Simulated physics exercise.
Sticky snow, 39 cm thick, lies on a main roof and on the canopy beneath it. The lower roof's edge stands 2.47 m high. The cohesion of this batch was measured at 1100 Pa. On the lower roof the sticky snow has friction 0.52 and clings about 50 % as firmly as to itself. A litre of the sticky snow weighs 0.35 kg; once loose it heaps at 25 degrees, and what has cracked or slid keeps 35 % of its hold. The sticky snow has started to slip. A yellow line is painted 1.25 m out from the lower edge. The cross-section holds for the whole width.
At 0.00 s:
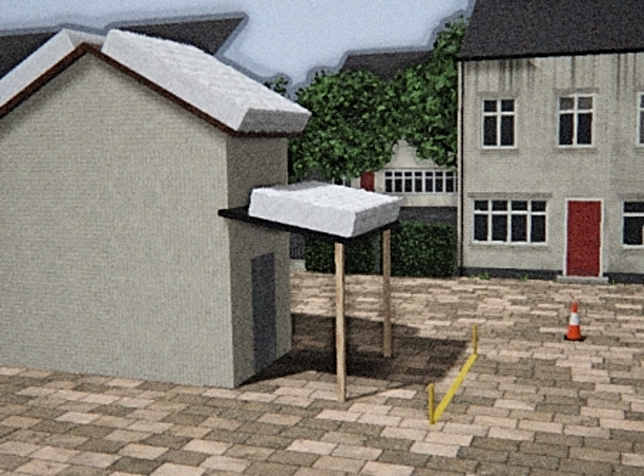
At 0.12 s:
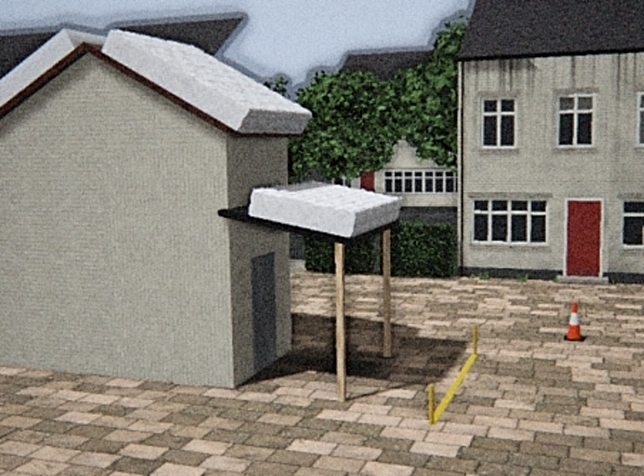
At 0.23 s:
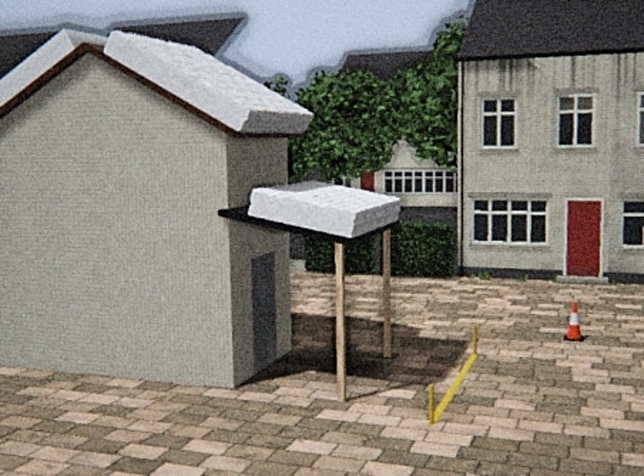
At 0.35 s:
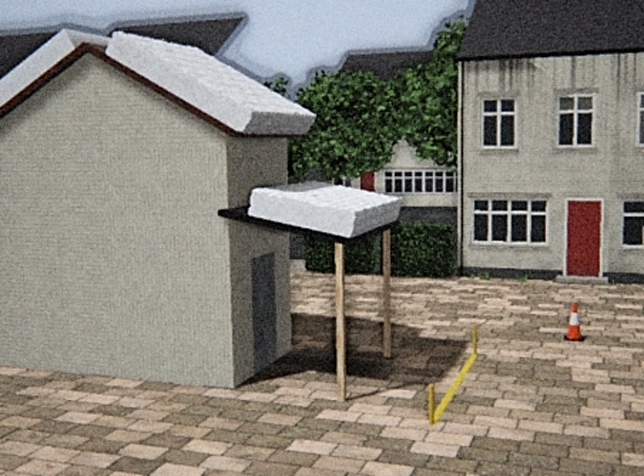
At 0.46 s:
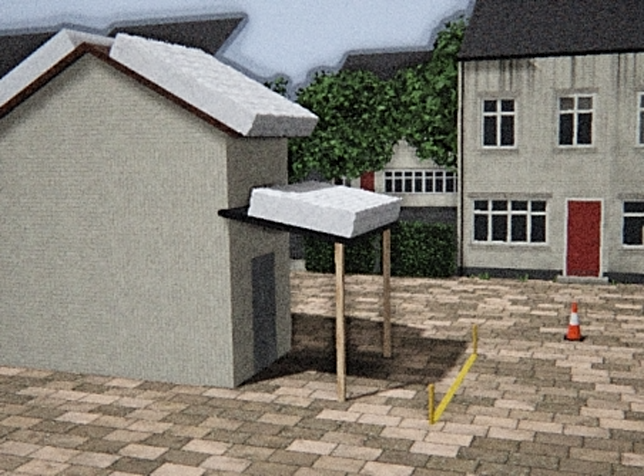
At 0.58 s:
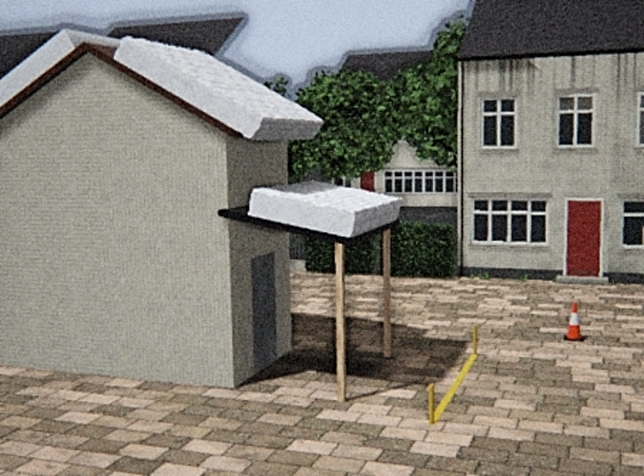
Sticky snow on the main roof slides slightly to the right, edging out above the snow-covered canopy.
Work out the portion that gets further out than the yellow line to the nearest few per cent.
It comes to some 19 %.
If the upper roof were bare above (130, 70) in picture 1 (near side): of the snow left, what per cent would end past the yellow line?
In that case some 8 per cent.
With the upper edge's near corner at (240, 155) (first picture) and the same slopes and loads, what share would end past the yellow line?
It would be near 8 %.
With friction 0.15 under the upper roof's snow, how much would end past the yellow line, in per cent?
It would be near 35 %.
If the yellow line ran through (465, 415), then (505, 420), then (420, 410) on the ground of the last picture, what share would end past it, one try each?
In that order: 12 %, 4 %, 25 %.
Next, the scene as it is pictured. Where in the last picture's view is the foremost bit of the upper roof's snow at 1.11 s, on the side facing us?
Around (300, 184).
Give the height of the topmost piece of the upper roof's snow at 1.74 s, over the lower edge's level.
Roughly 1.9 m.
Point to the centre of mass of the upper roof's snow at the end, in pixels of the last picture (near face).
At about (380, 304).
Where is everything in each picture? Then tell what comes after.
In the first frame, foremost bit of the sticky snow at (239, 112).
In the second frame, foremost bit of the sticky snow at (240, 112), its middle shifted 10 mm.
In the third frame, foremost bit of the sticky snow at (241, 113), its middle shifted 3.9 cm, 1 % of it past the upper edge, in one piece.
In the fourth frame, foremost bit of the sticky snow at (244, 115), its middle shifted 8.8 cm, 3 % of it past the upper edge, in one piece.
In the fifth frame, foremost bit of the sticky snow at (248, 117), its middle shifted 16 cm, 6 % of it past the upper edge, in one piece.
In the sixth frame, foremost bit of the sticky snow at (253, 132), its middle shifted 26 cm, 10 % of it past the upper edge, in one piece.
After 1.11 s, none is below the lower edge and 0 % is past the line.
After 1.74 s, none is below the lower edge and 0 % is past the line.
After 2.37 s, 14 % is below the lower edge and 0 % is past the line.
After 3.00 s, 42 % is below the lower edge and 17 % is past the line.
After 3.90 s, 42 % is below the lower edge and 19 % is past the line.
